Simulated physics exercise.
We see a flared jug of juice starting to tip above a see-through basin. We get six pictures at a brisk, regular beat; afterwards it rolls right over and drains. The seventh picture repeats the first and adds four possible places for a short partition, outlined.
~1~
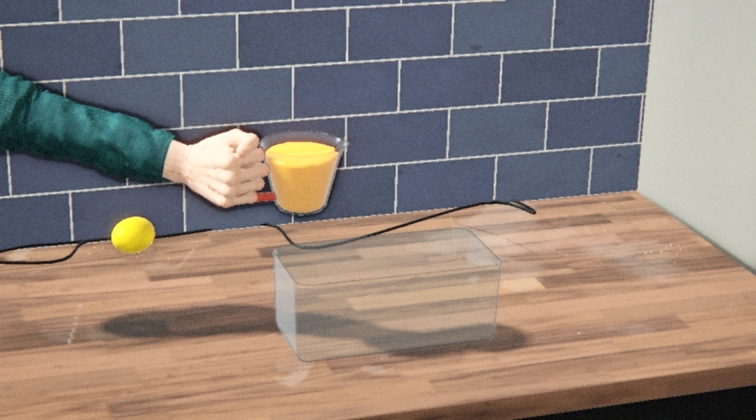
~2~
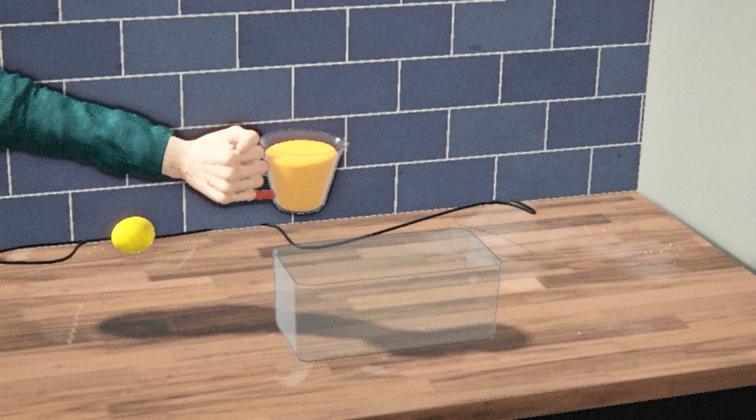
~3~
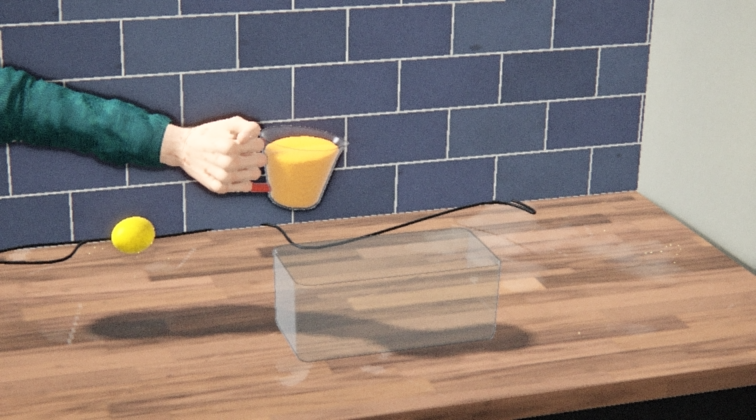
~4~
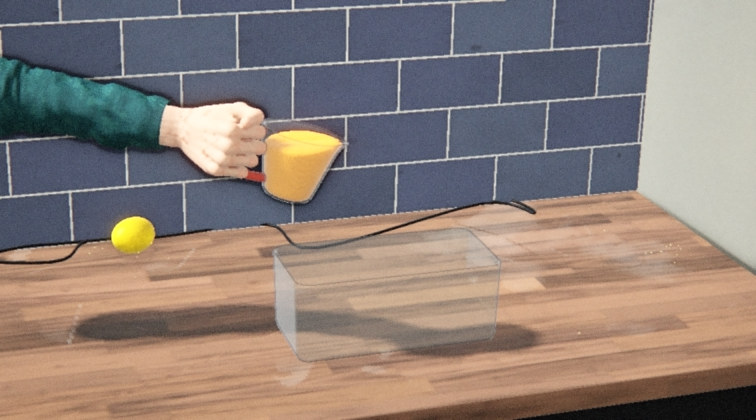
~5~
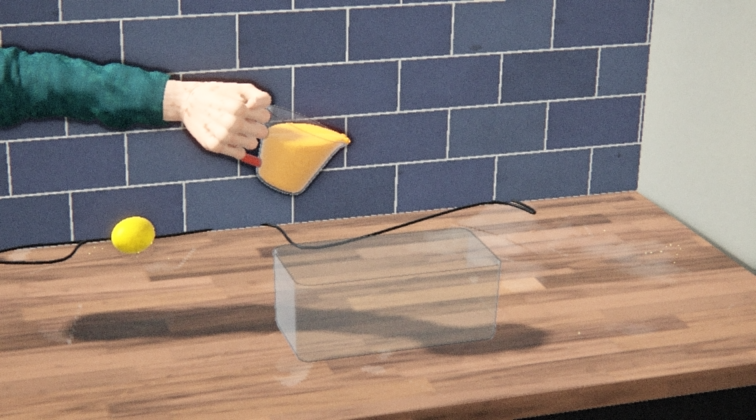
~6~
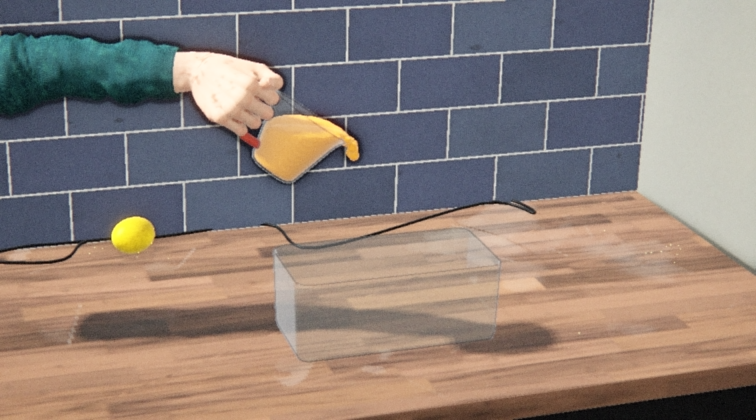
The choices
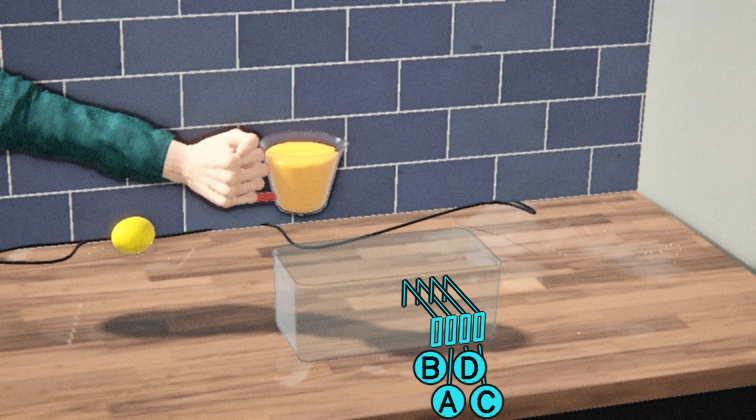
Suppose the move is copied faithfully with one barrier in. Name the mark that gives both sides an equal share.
B beats the others.
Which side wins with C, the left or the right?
The left side.
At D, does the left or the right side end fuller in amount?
The left side.
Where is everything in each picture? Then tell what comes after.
In the first picture, upright, lip at (347, 142); basin from (296, 361) to (494, 336); nothing has left yet.
In the second picture, upright, lip at (347, 142); nothing has left yet.
In the third picture, tipped about 7°, lip at (347, 142); nothing has left yet.
In the fourth picture, tipped about 14°, lip at (346, 142); nothing has left yet.
In the fifth picture, tipped about 25°, lip at (346, 142); juice is over the lip, down to (346, 142).
In the sixth picture, tipped about 37°, lip at (346, 142); juice is over the lip, down to (352, 156).
In cyan, A at (451, 348); B at (437, 350); C at (479, 345); D at (465, 347).
With A, about 90 % ends left of the wall and 7 % right of it; 3 % is lost outside.
With B, about 49 % ends left of the wall and 48 % right of it; 3 % is lost outside.
With C, about 88 % ends left of the wall and 9 % right of it; 4 % is lost outside.
With D, about 86 % ends left of the wall and 9 % right of it; 6 % is lost outside.
